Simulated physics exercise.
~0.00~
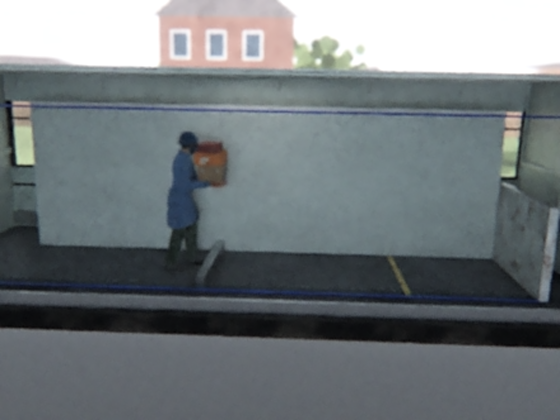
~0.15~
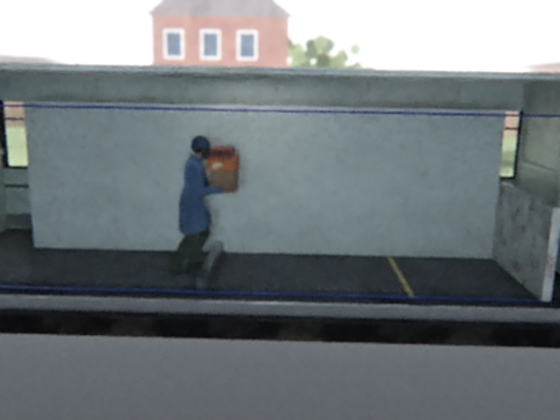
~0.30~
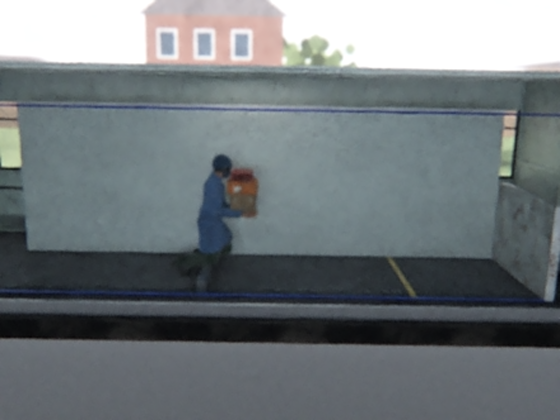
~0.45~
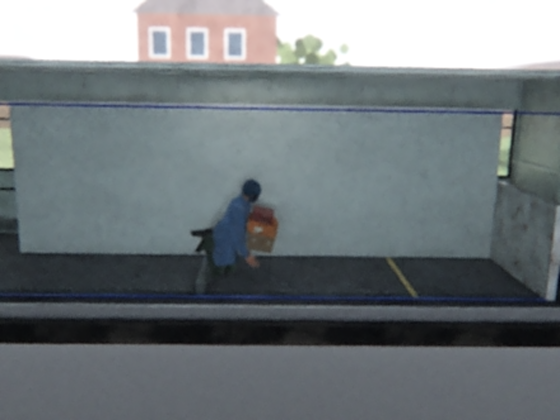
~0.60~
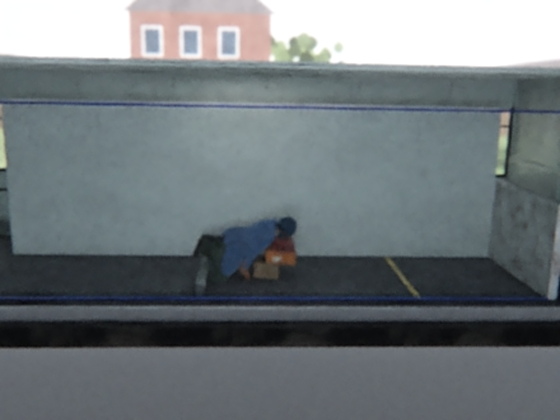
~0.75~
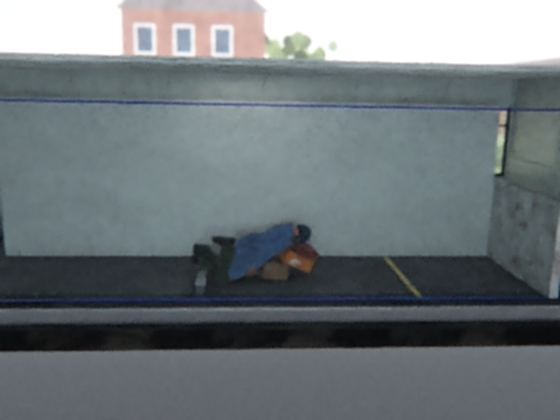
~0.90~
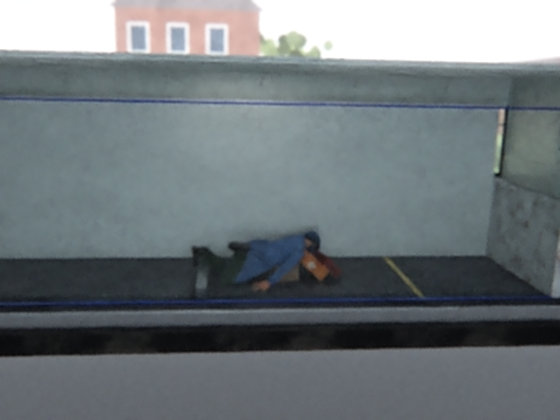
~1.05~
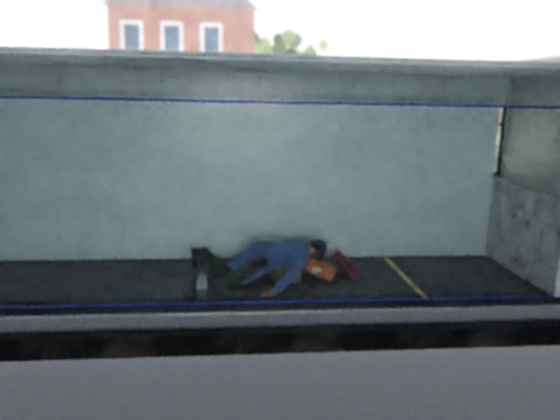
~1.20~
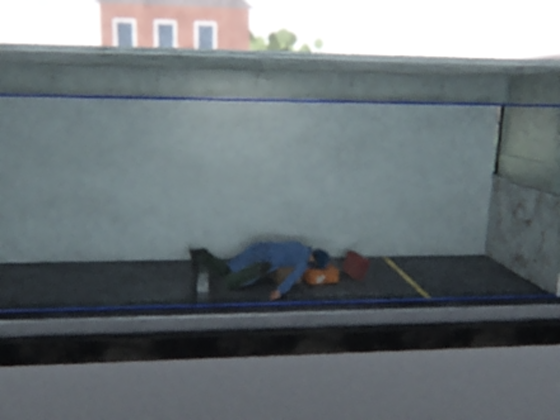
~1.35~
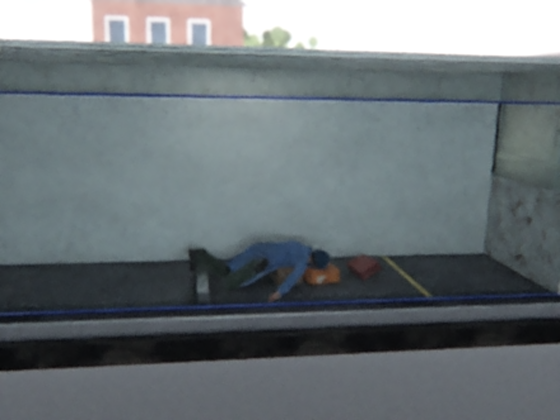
In a grey walled bay, a figure in a blue coat carrying a stack of boxes moved right, tripped at a low rail and pitched forward, landing face down as the boxes spilled ahead, the red one tumbling farthest but stopping short of a yellow line.
